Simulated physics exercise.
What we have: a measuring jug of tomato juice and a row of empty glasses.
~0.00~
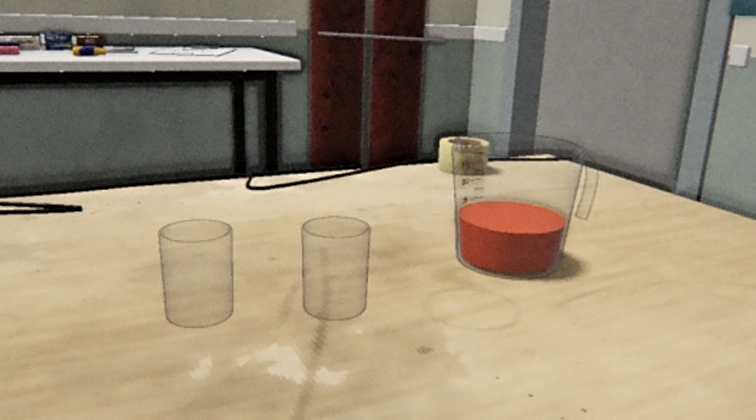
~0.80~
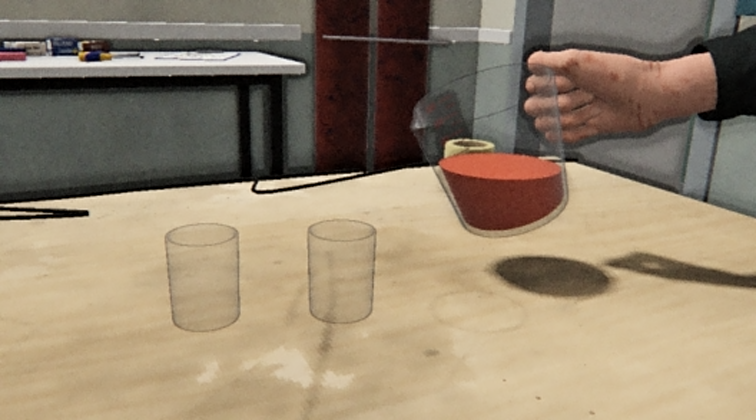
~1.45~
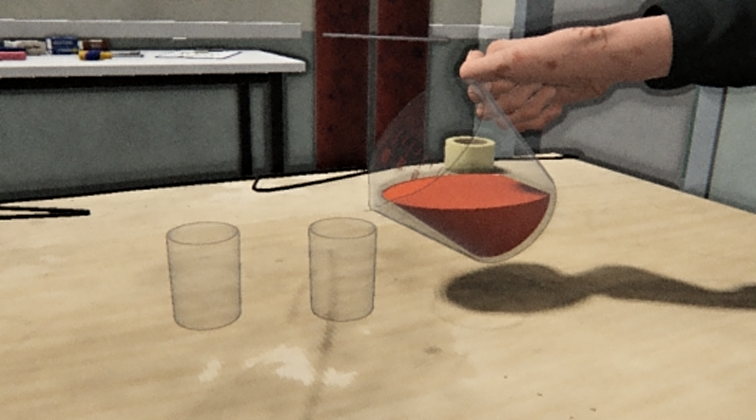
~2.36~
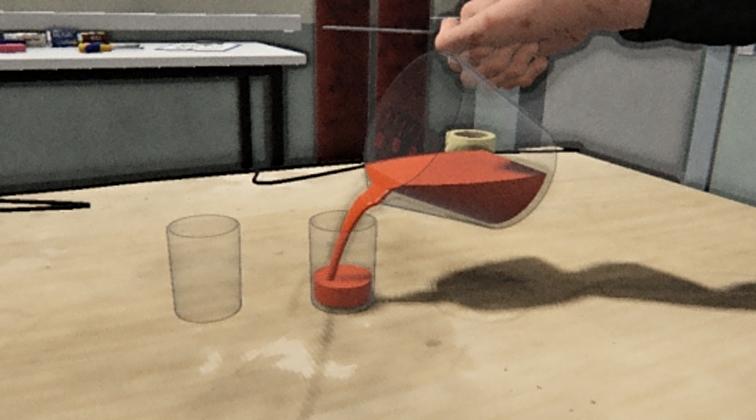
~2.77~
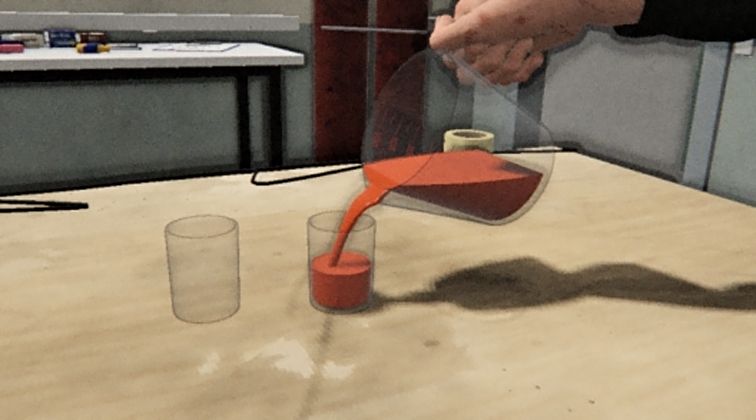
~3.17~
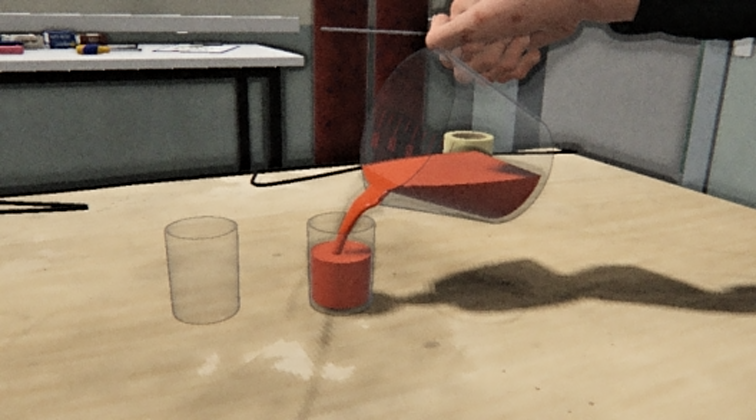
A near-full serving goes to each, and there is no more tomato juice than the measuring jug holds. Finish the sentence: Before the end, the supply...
Before the end, the supply is still there.
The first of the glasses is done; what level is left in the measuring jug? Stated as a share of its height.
Level: About 25 per cent.
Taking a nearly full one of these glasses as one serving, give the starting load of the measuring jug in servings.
Estimate: Near 3.0 servings.
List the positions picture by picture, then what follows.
In the first frame, before the pour; measuring jug (513, 201) about a third full; two glasses, the last at (197, 268).
In the second frame, the measuring jug is on its way; measuring jug (497, 149) tipped 20° with all of its load; the first is empty.
In the third frame, the tomato juice nears the lip; measuring jug (465, 176) tipped 50° with all of its load; two glasses, the last at (205, 271).
In the fourth frame, pouring; measuring jug (461, 148) tipped 60° with nearly all of its load; the first is about a quarter full.
In the fifth frame, pouring; measuring jug (458, 146) tipped 65° with nearly all of its load; two glasses, the last at (204, 264).
In the sixth frame, pouring; measuring jug (457, 144) tipped 65° with about three quarters of its load; the first is about two thirds full.
After 3.6 s, the first is about three quarters full.
After 7.7 s, the first is done and the measuring jug has about two thirds of its load.
After 11.7 s, both are full and about a third of the tomato juice is over.
